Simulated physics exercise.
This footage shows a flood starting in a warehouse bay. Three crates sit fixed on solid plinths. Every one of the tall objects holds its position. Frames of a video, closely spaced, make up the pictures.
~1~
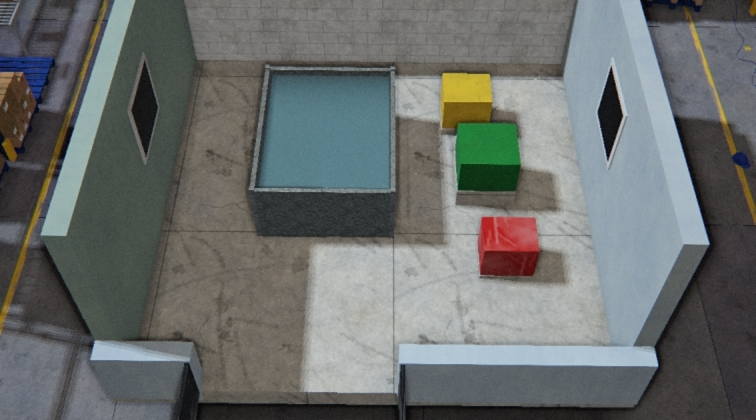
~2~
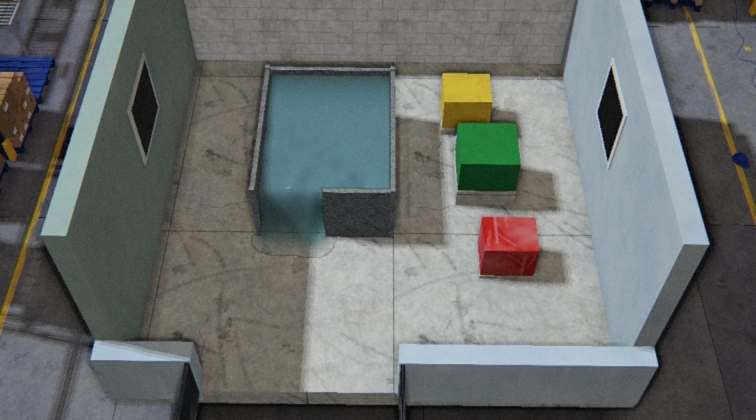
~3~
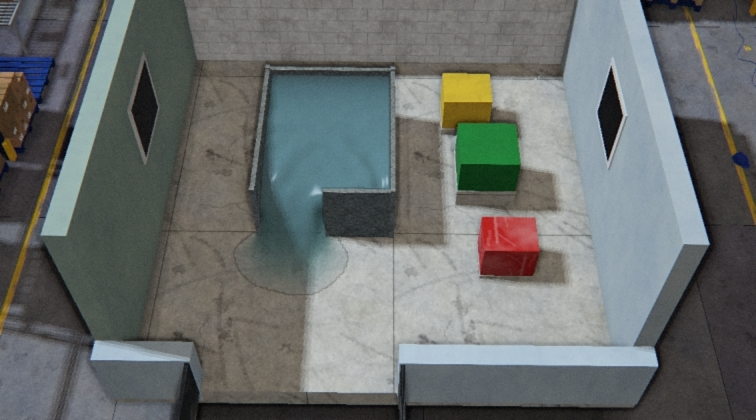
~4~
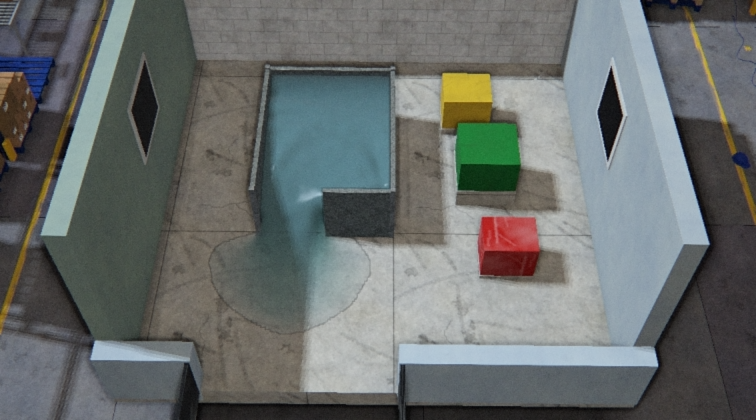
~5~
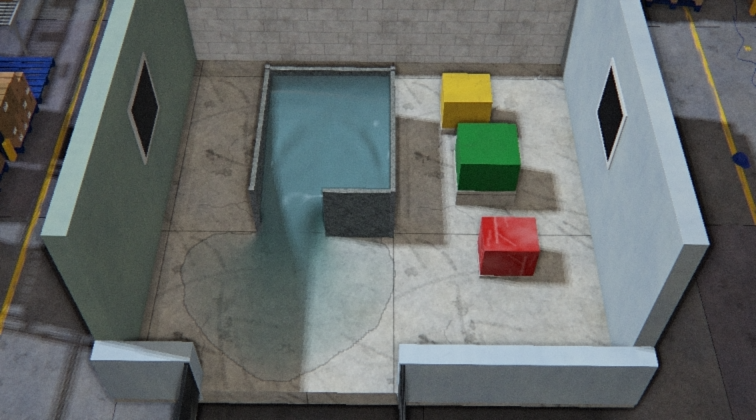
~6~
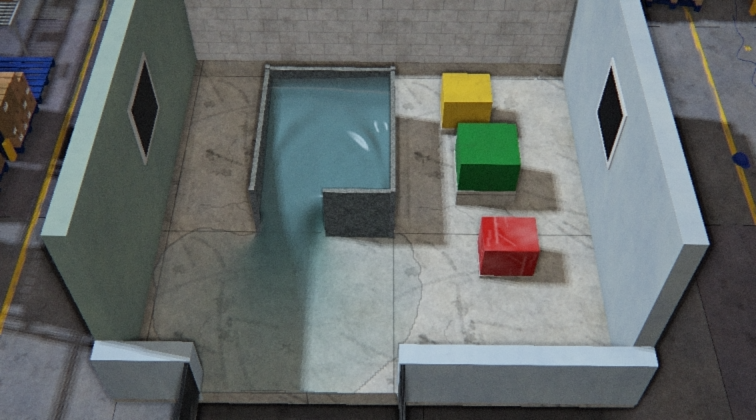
Water pours through a gap in the front wall of a stone tank in a warehouse bay, fanning out across the concrete floor toward the viewer and widening to both sides, while the yellow, green and red blocks stay still.
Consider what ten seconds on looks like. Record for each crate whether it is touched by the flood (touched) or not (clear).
Record: Yellow crate clear, red crate clear, green crate clear.
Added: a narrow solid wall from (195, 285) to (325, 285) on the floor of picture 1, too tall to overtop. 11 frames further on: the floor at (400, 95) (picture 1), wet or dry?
There: Dry.
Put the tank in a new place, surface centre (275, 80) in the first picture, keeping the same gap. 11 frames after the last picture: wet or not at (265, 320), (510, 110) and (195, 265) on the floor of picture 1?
As listed: Wet, no water, covered.
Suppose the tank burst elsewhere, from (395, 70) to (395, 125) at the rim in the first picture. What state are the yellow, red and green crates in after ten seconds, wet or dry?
Here's how it goes: The yellow crate is swamped, the red crate is swamped, and the green crate is swamped.
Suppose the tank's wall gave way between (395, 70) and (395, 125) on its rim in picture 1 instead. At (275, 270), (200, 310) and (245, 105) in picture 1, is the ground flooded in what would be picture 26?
First spot unwetted, second unwetted, third drenched.
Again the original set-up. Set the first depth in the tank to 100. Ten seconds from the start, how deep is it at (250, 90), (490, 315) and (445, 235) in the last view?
Approx. values, in order: 8 %, 2 %, 2 %.
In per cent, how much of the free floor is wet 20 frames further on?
By my count, 45 percent.
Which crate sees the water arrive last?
I'd pick the crate marked yellow.
A moment on, water covers 25 % of the floor; the yellow crate not reached, the red crate water round its plinth, the green crate not reached.
Next, water covers 30 % of the floor; the yellow crate not reached, the red crate water round its plinth, the green crate not reached.
Then, water covers 45 % of the floor; the yellow crate not reached, the red crate water round its plinth, the green crate not reached.
Later, water covers 60 % of the floor; the yellow crate not reached, the red crate water round its plinth, the green crate water round its plinth.
In the end, water covers 80 % of the floor; the yellow crate stayed above the water, the red crate stayed above the water, the green crate stayed above the water.
